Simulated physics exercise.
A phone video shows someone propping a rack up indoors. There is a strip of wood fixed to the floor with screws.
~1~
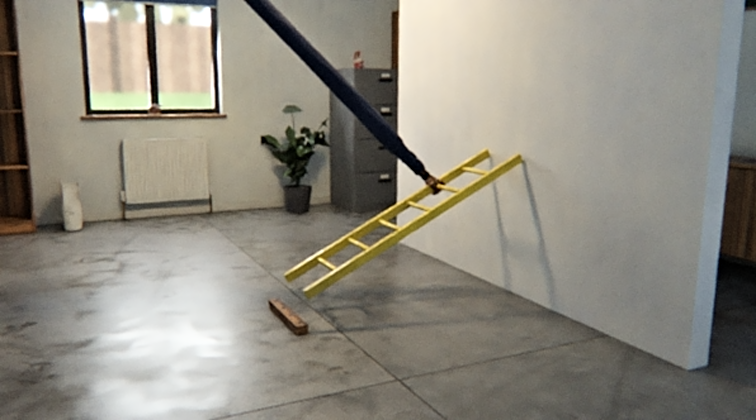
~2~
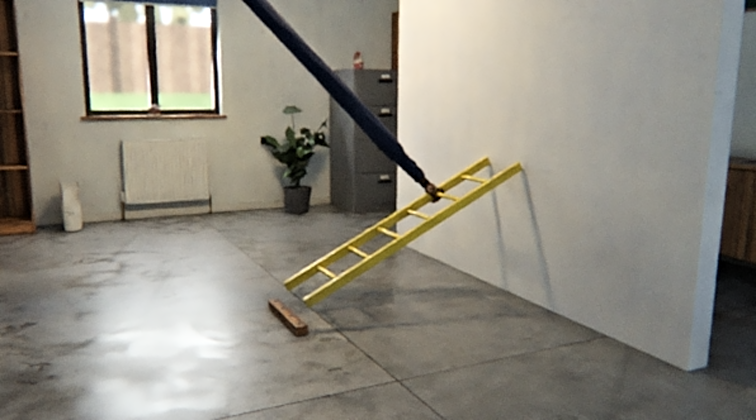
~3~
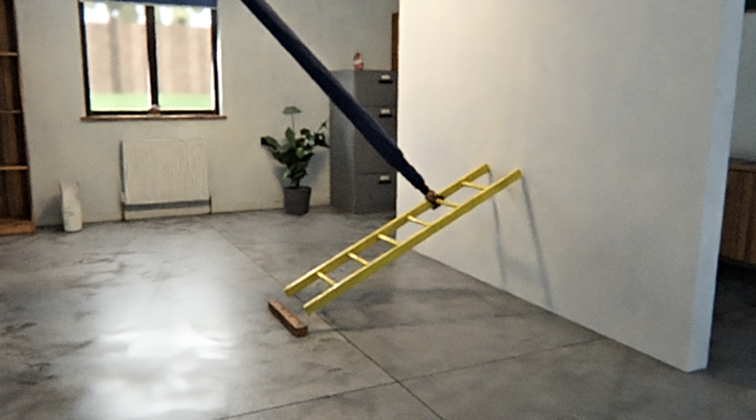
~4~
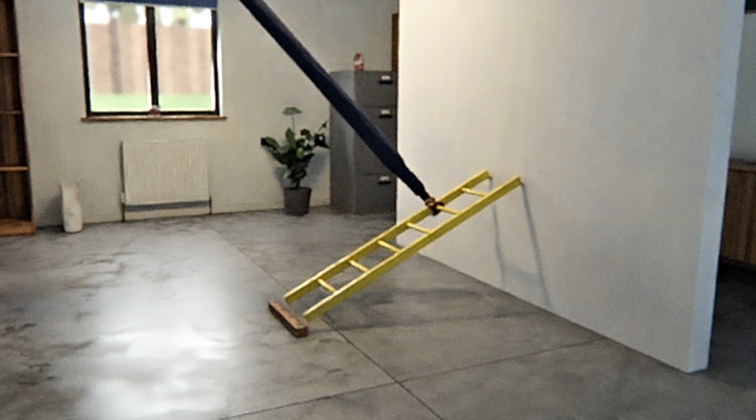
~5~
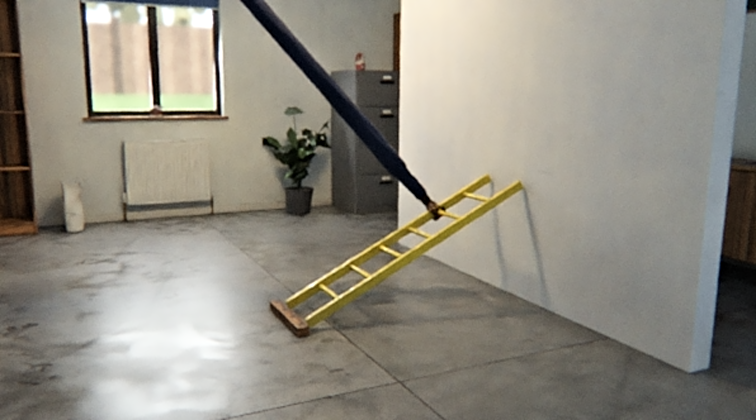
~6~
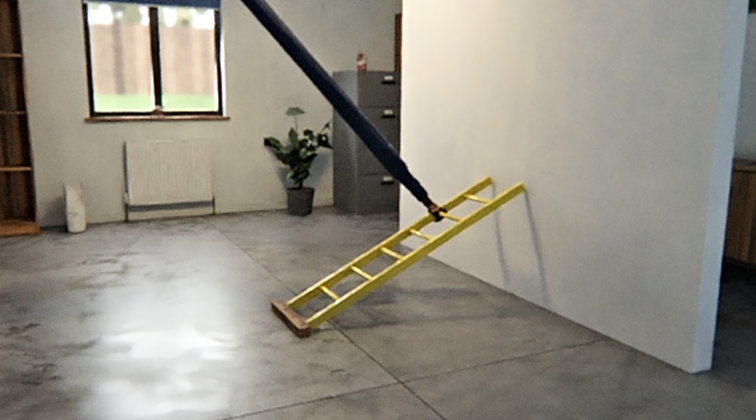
A yellow ladder-like rack slants between a white partition wall at right and the grey floor of a room, seen from a slightly raised, almost unmoving camera. A brown wooden batten lies near its lower end, with a potted plant, grey cabinet, white radiator and window behind. A dark-sleeved arm reaching from above lowers the rack, bringing its foot against the batten, and keeps holding it.
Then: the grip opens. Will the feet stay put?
Most likely it is going to keep standing.
Then, 0.10 s on from there, yellow rack moving near (408, 247).
Then, 0.46 s on from there, yellow rack at rest near (408, 247).
In the end, the yellow rack remains leaning, near (408, 247).
